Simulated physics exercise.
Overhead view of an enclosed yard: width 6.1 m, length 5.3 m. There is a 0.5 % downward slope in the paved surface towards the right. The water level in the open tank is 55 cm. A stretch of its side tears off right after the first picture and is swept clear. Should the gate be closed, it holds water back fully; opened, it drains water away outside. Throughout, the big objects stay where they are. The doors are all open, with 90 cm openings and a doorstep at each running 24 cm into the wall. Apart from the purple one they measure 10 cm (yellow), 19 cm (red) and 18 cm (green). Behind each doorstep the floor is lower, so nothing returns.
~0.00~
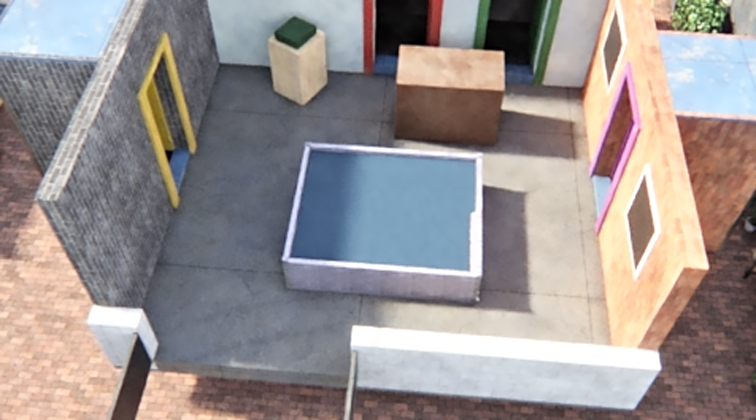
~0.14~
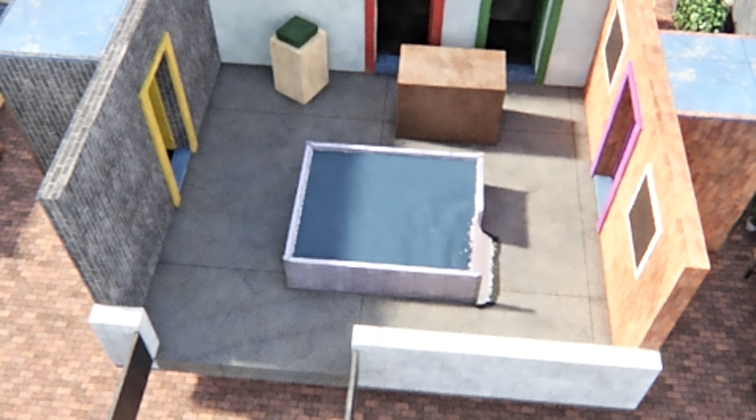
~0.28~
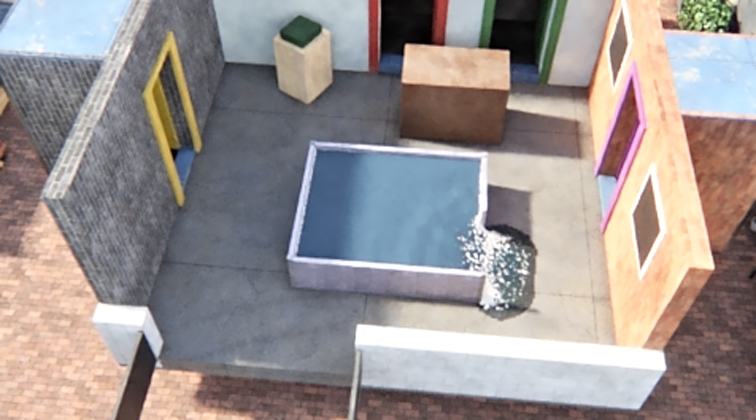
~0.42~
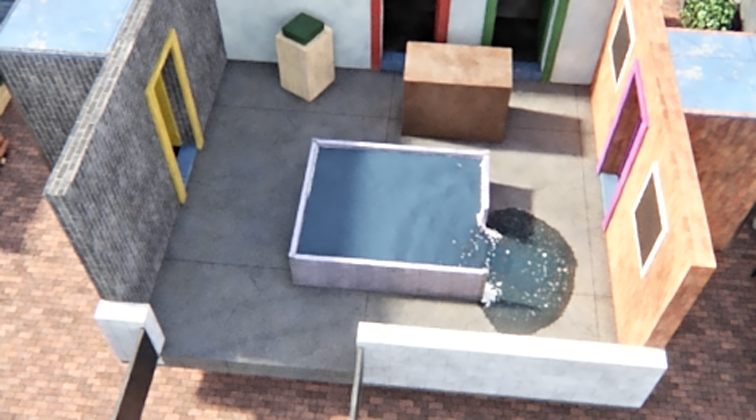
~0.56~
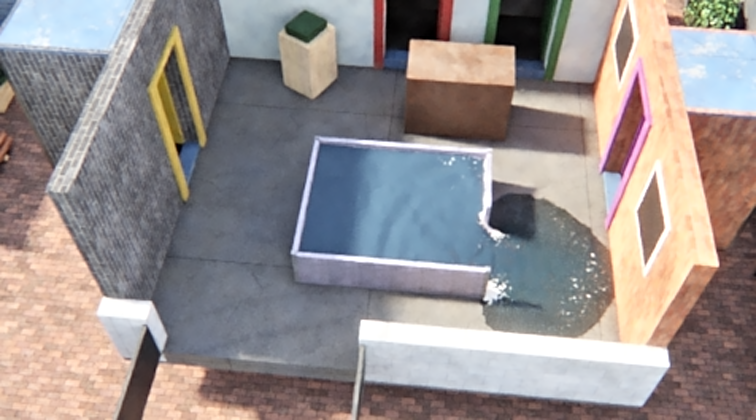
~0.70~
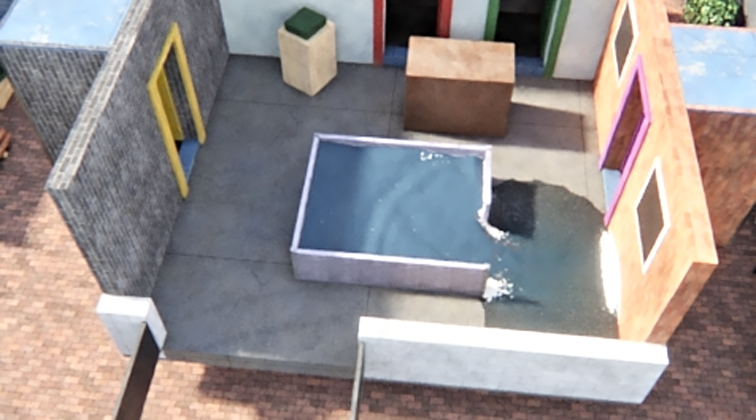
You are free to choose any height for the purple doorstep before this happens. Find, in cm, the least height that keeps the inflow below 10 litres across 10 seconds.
The least height is about 13 cm.
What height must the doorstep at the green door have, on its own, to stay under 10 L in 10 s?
Green: 14.0 cm.
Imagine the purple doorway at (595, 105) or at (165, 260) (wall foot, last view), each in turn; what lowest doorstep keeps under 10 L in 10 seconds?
Roughly 16 cm for the first and 8.5 cm for the second.
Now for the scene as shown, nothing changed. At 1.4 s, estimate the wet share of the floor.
15 %.
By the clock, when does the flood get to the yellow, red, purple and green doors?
It gets to yellow after 5.5 s, red after 3.6 s, purple after 0.9 s and green after 2.8 s.
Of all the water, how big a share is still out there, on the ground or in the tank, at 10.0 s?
I'd estimate some 88 in a hundred.
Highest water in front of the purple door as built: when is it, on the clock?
About 2.4 seconds.
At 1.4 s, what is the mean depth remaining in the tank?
About 42 centimetres on average.
After 1.4 s water covers 15 % of the floor, deepest (43 cm) near (612, 373); 12 cm at the purple door, 2 litres in over its 6 cm doorstep.
After 3.0 s water covers 40 % of the floor, deepest (34 cm) near (612, 373); 13 cm at the purple door, 33 litres in over its 6 cm doorstep.
After 10.0 s water covers 95 % of the floor, deepest (12 cm) near (587, 105); 7 cm at the purple door, 88 litres in over its 6 cm doorstep.
At the purple door as built, the water arrived by 1.0 s and peaked near 13 cm at 2.4 s.
Run again over the same 10 s with other heights there, 14 litres in over 12 cm, 6 litres over 14 cm. The limit of 10 litres is kept from about 13 cm up.
